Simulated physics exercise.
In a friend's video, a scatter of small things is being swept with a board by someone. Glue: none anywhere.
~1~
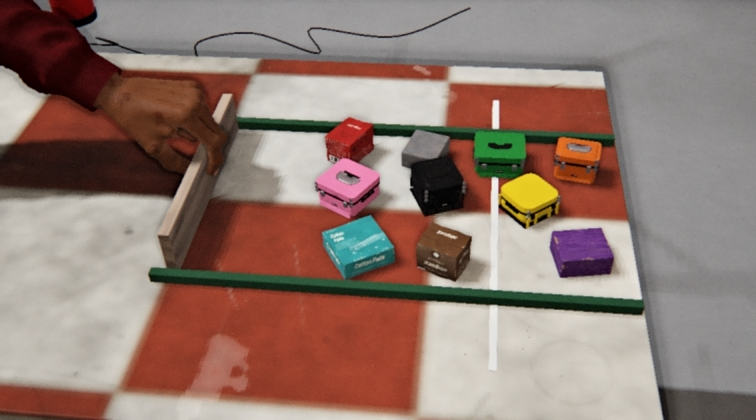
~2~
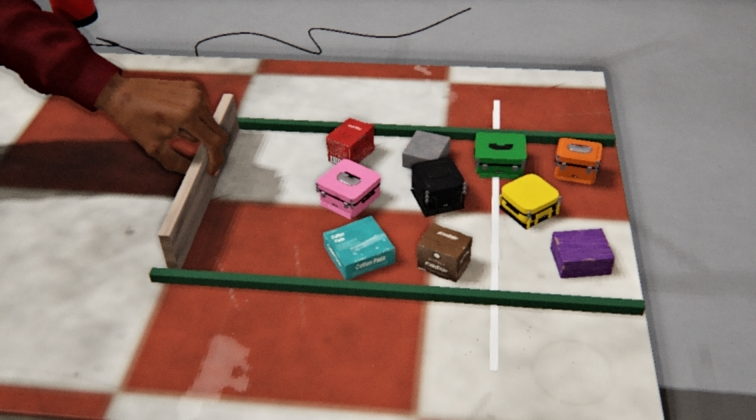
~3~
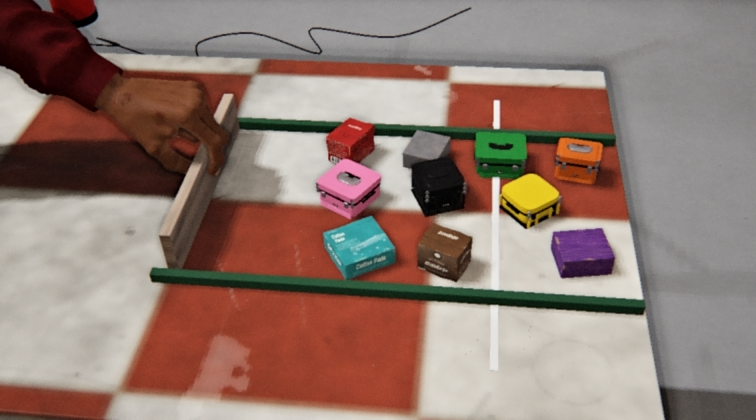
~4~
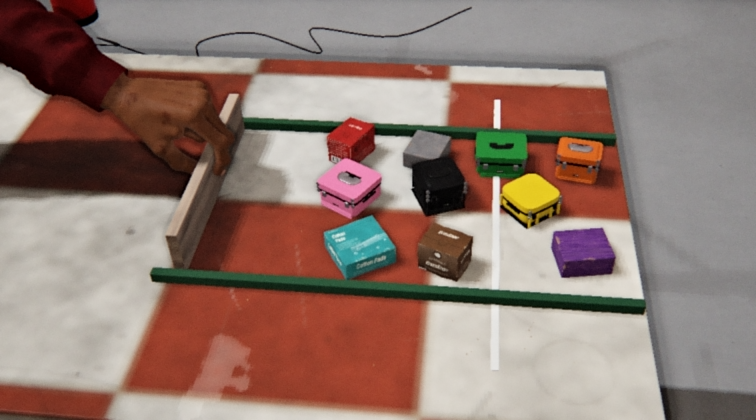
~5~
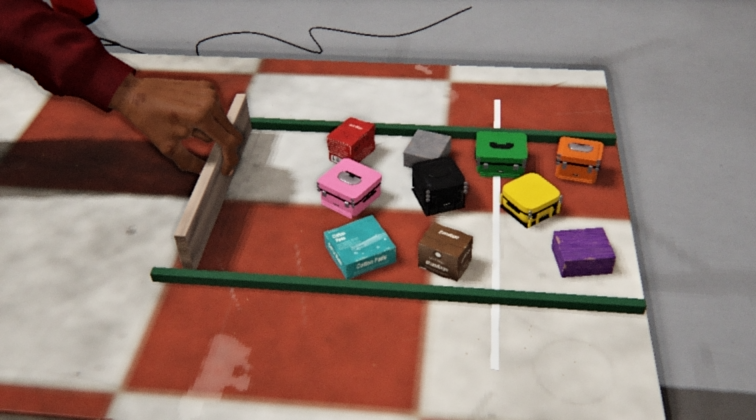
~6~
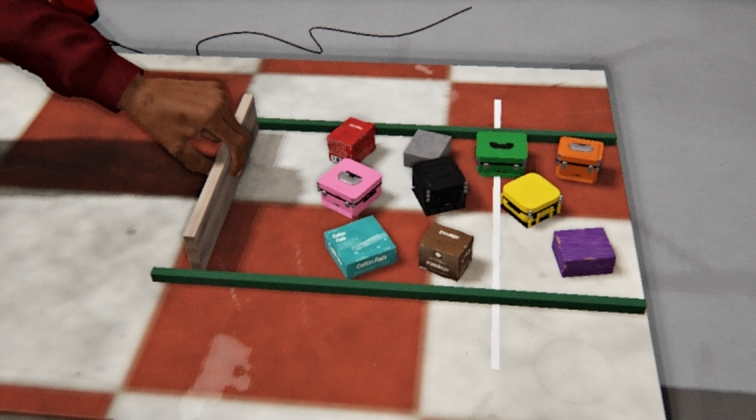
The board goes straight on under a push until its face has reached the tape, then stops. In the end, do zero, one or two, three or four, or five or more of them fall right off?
One or two of them do.
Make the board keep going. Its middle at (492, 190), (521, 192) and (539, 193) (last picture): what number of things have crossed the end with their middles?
The numbers are 1, 3 and 4.
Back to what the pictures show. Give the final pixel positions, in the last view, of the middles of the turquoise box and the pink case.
Turquoise box at about (525, 267), pink case at about (521, 191).
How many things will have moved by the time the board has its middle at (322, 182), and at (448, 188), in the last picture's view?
Up to then 2, and up to the other point 9.
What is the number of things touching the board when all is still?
Count recorded: 3.
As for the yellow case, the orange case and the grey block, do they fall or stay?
Yellow case: Up; orange case: Down; grey block: Up.
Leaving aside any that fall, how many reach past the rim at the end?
Tally: 2.
A little later, none off yet; orange case at rest near (579, 160); purple block at rest near (583, 252); yellow case at rest near (530, 201).
Next, none off yet; orange case at rest near (579, 160); purple block at rest near (583, 252); yellow case moving near (540, 202).
When it is over, the number that fall off is one or two; down, orange case.
